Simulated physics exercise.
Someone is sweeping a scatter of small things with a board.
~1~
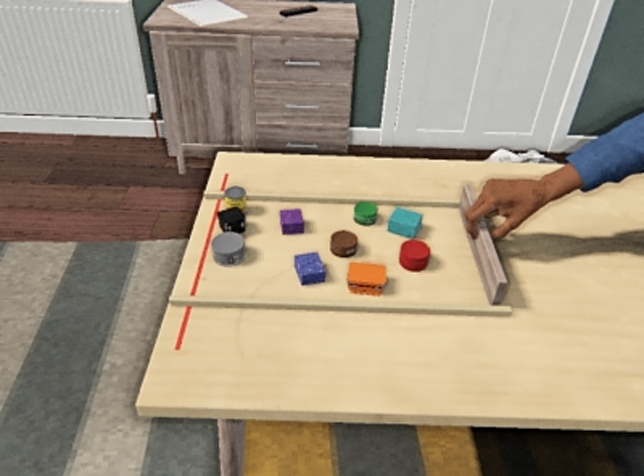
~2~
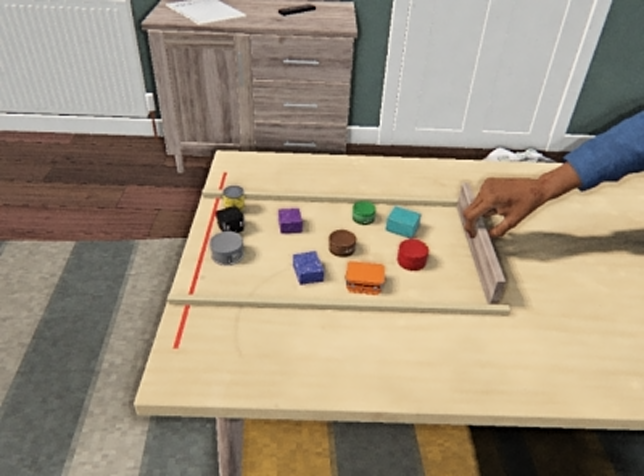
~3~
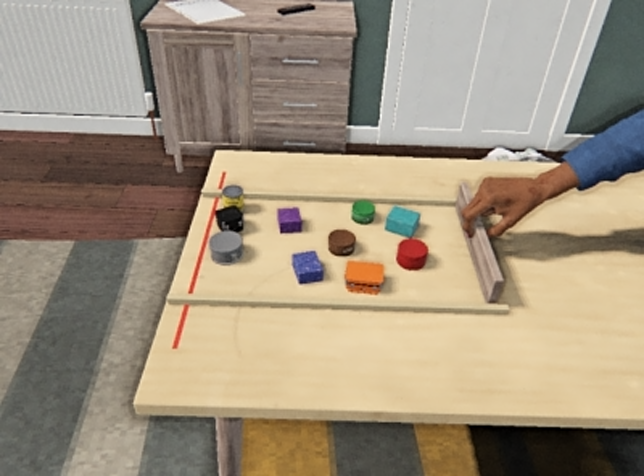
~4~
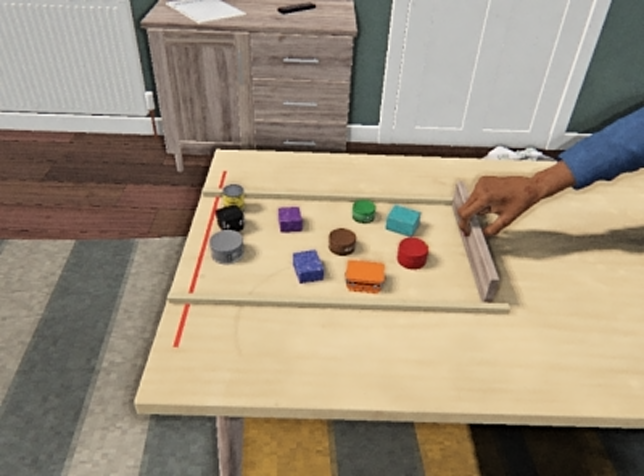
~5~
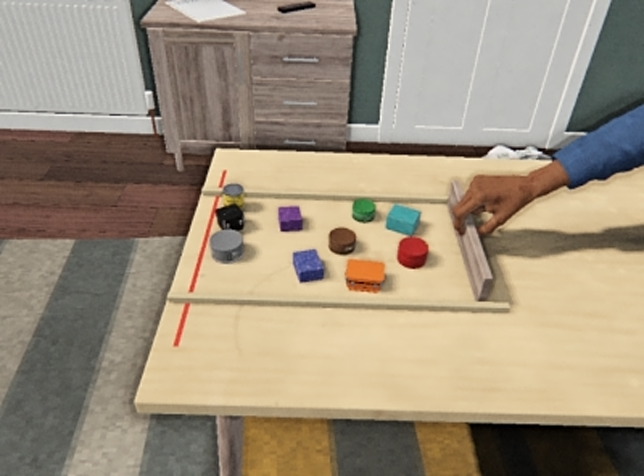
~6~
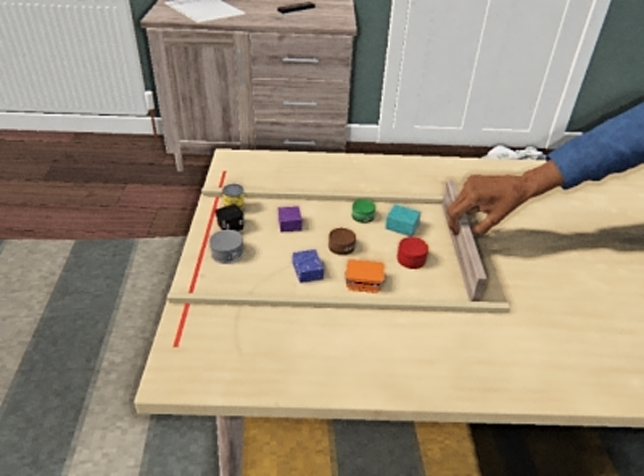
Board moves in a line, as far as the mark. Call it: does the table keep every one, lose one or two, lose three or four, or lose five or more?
It loses five or more.
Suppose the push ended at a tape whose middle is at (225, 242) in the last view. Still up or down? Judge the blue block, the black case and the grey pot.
Going in order, the blue block goes off the edge, then the black case goes off the edge, then the grey pot goes off the edge.
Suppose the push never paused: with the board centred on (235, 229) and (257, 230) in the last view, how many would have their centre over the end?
Expected counts: 2, then 0.
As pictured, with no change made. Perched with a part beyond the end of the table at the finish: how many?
I get 4.
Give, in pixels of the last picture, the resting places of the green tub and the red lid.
Okay, so first (203, 204), and next (186, 249).
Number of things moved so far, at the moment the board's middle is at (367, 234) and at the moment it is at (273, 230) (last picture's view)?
At the first point the count is 5, at the second it's 9.
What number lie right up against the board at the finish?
The count comes out at 4.
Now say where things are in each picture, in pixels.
Yellow tin (236, 201); black case (232, 222); grey pot (229, 249); board (480, 240); tape (207, 244), in the first frame.
Black case (230, 222); turquoise block (403, 222), in the second frame.
Grey pot (226, 248); green tub (363, 213), in the third frame.
Yellow tin (234, 199); brown tub (342, 242), in the fourth frame.
Black case (230, 220); blue block (308, 266), in the fifth frame.
Yellow tin (234, 199); black case (230, 220); grey pot (227, 247); board (462, 237); tape (205, 242), in the sixth frame.
Soon after, none off yet; yellow tin at rest near (234, 199); black case at rest near (230, 220); grey pot at rest near (227, 247).
Then, none off yet; yellow tin moved about its own width near (218, 198); black case tipped a little near (183, 218); grey pot moved about its own width near (187, 241).
At rest, the number that fall off is five or more; fallen, brown tub, blue block, purple block, grey pot, black case and yellow tin.
